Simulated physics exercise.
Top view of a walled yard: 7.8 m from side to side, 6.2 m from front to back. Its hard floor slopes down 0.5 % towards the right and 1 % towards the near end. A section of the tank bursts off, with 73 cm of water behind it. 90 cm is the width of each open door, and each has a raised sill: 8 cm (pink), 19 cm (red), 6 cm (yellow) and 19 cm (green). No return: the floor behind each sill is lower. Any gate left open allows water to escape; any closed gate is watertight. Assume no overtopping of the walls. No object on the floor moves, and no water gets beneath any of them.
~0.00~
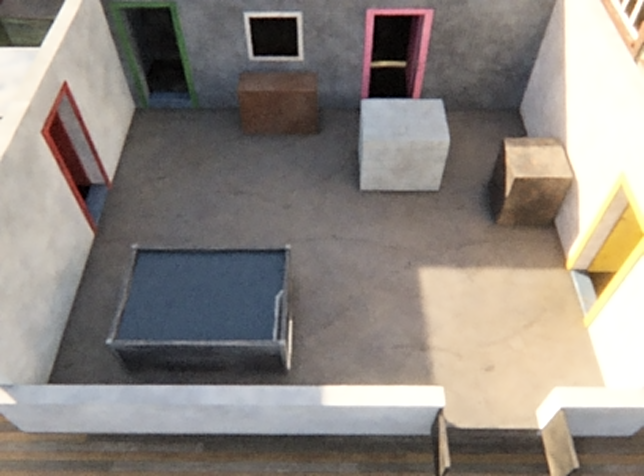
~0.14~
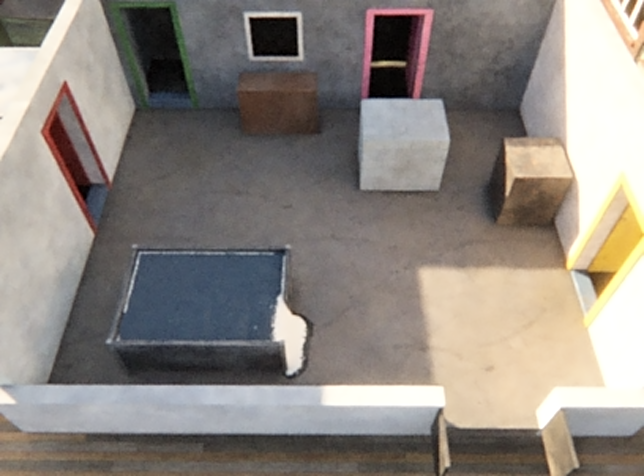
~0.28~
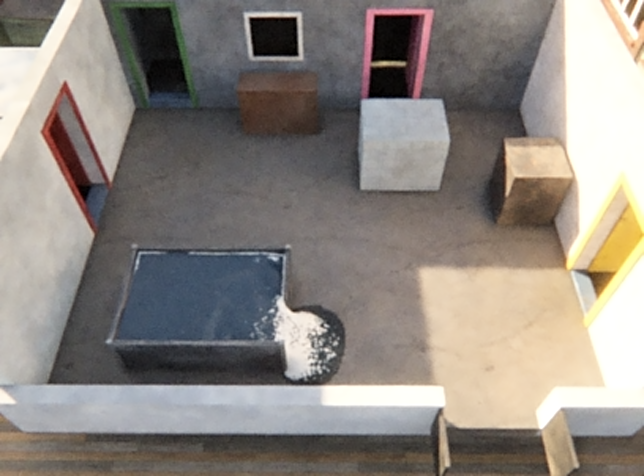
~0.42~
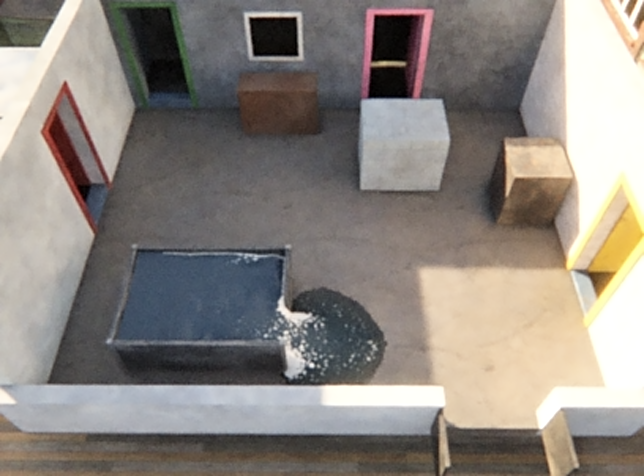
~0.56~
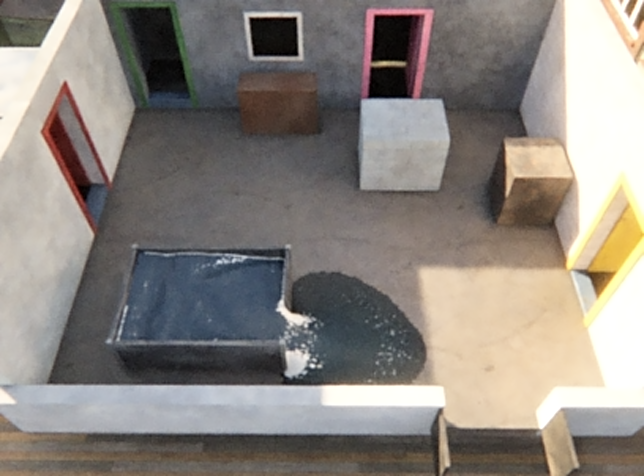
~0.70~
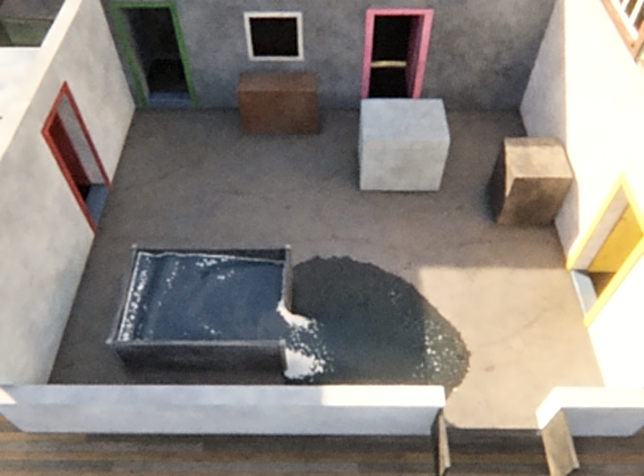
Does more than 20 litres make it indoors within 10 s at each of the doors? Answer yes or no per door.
Pink door, no; red door, no; yellow door, yes; green door, no.
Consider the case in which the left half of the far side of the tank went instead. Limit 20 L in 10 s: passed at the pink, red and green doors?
In that case, pink door: Less than that, red door: Less than that, green door: More than that.
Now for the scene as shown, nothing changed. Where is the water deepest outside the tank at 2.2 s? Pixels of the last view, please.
Close to (607, 398).
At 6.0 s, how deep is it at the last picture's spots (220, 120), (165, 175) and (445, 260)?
Listed order: 0 / 0 / 6 cm.
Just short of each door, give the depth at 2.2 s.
Depths: Pink door 0 cm, red door 0 cm, yellow door 16 cm, green door 0 cm.
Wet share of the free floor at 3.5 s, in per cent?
I'd say around 35 % is wet.
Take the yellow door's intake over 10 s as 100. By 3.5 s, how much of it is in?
Around 40 percent.
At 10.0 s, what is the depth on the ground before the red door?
Depth: Approx. 5.0 cm.
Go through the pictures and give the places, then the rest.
The first frame shows still water, 73 cm deep, in the tank at (205, 295).
In the second frame, water pours out at (284, 336) and has run 0.5 m, to (300, 319); typically 6 cm deep outside, 73 cm at the tank's back.
In the third frame, water pours out at (284, 337) and has run 0.8 m, to (340, 333); typically 10 cm deep outside, 73 cm at the tank's back.
In the fourth frame, water pours out at (284, 337) and has run 1.3 m, to (376, 334); typically 7 cm deep outside, 73 cm at the tank's back.
In the fifth frame, the front is at (420, 360), 2.0 m from the gap at (284, 337); 3.1 m2 of floor is under water; 71 cm left at the back of the tank.
In the sixth frame, water pours out at (284, 336) and has run 2.6 m, to (462, 364); typically 5 cm deep outside, 63 cm at the tank's back.
After 1.4 s water covers 25 % of the floor and is deepest (38 cm) near (295, 348); pink door not reached, red door not reached, yellow door not reached, green door not reached.
After 2.2 s water covers 30 % of the floor and is deepest (37 cm) near (607, 398); pink door not reached, red door not reached, yellow door 16 cm at the sill, 16 L in, green door not reached.
After 3.5 s water covers 35 % of the floor and is deepest (28 cm) near (558, 241); pink door not reached, red door not reached, yellow door 17 cm at the sill, 93 L in, green door not reached.
After 6.0 s water covers 50 % of the floor and is deepest (18 cm) near (598, 411); pink door not reached, red door not reached, yellow door 15 cm at the sill, 179 L in, green door not reached.
After 10.0 s water covers 80 % of the floor and is deepest (10 cm) near (598, 411); pink door 0 cm at the sill, 0 L in, red door 5 cm at the sill, 0 L in, yellow door 10 cm at the sill, 242 L in, green door not reached.
